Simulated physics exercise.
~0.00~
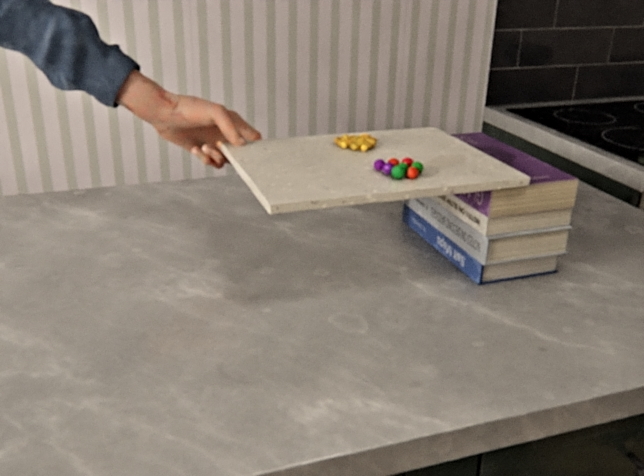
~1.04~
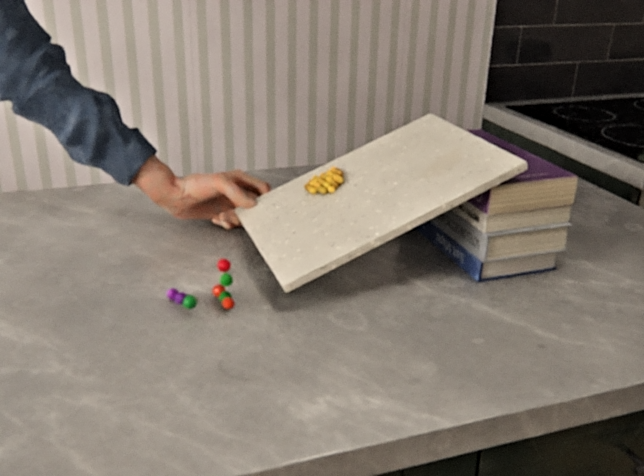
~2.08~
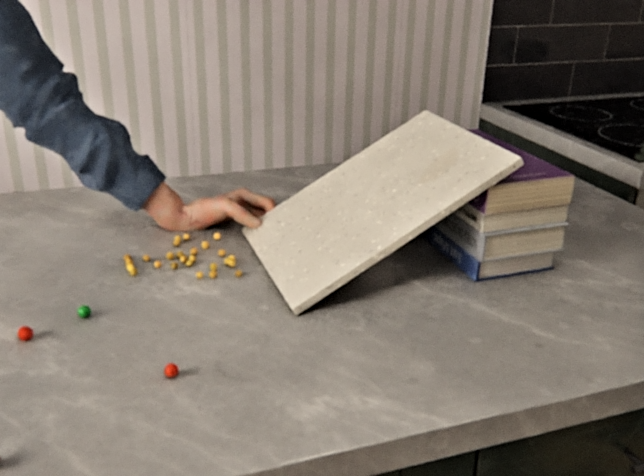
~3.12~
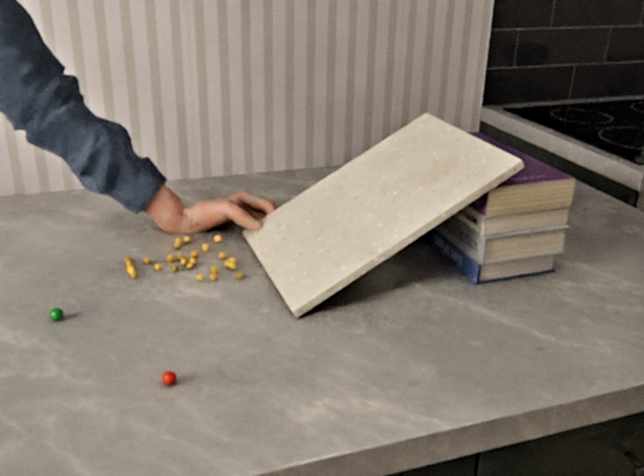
On a grey counter, a hand lowering one end of a board, coloured balls rolling far off, yellow pieces spilling close by.
